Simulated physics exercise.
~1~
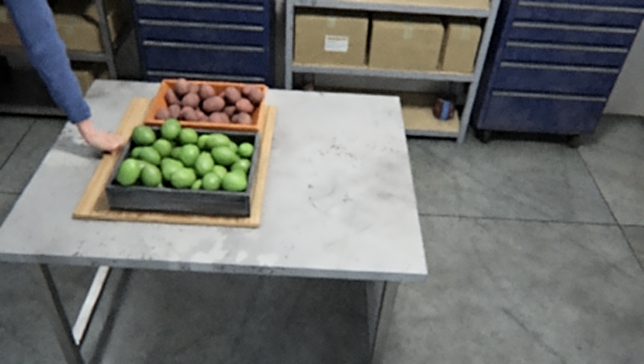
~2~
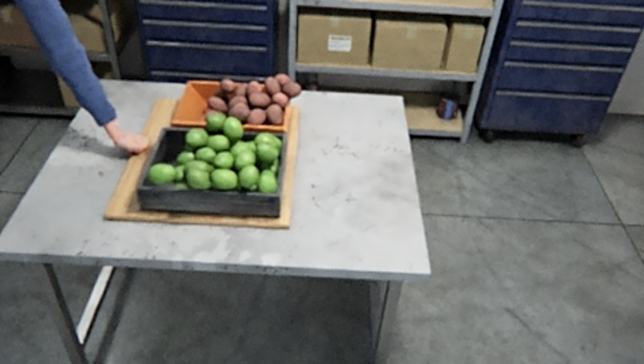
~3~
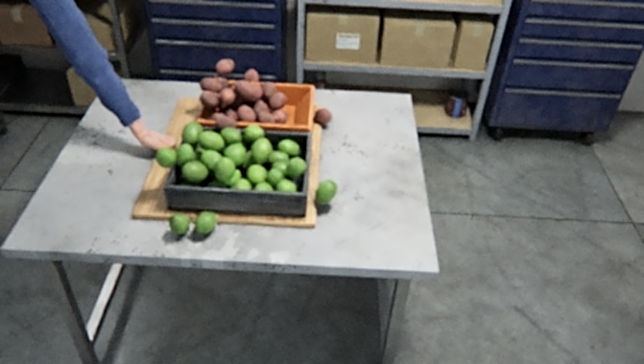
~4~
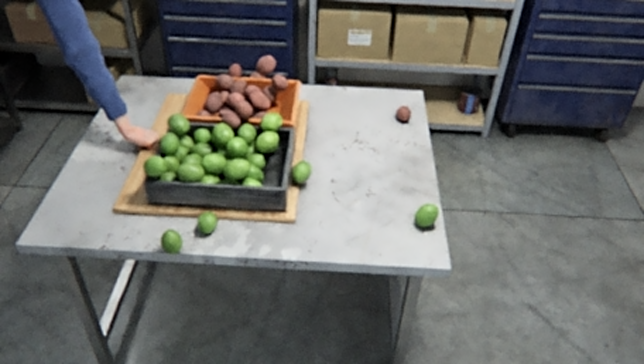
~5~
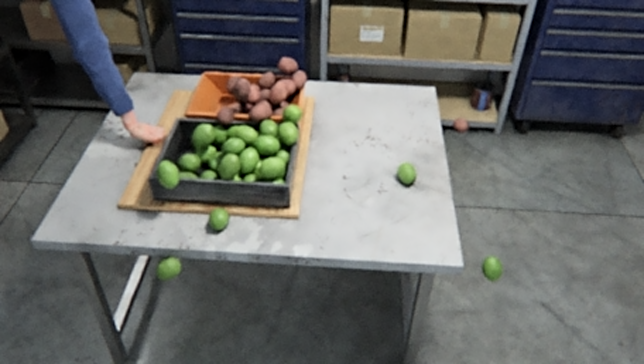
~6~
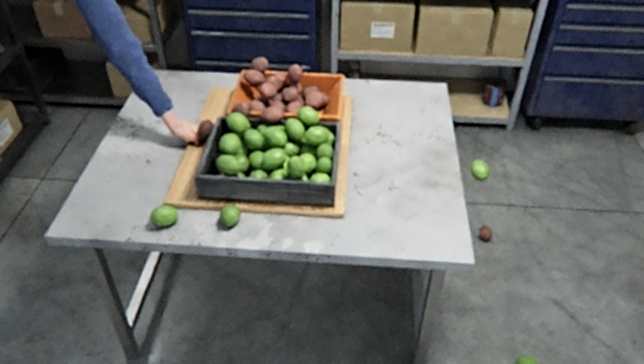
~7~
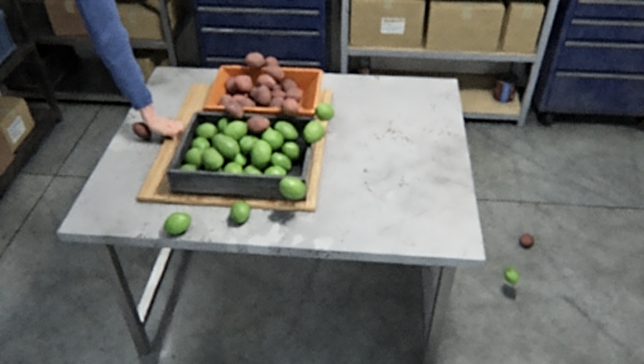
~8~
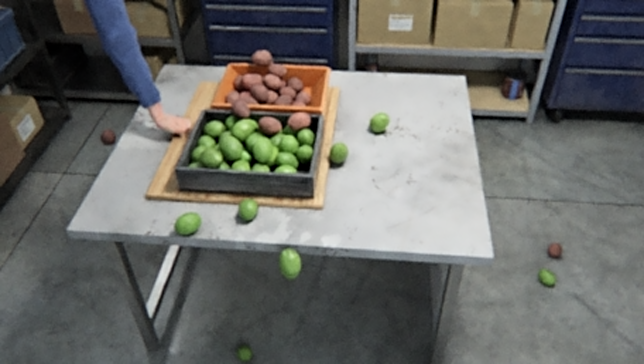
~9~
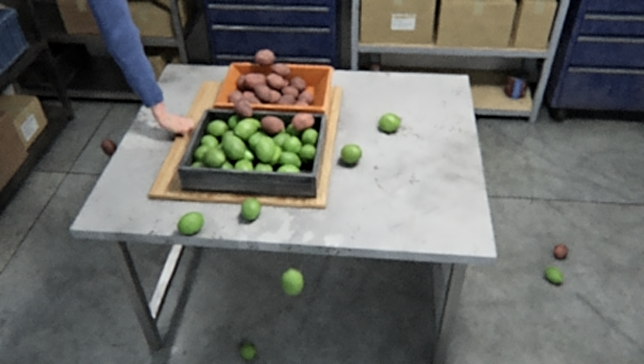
Hand sliding a board with crates of red potatoes and limes back and forth on a table, some spilling onto the floor.
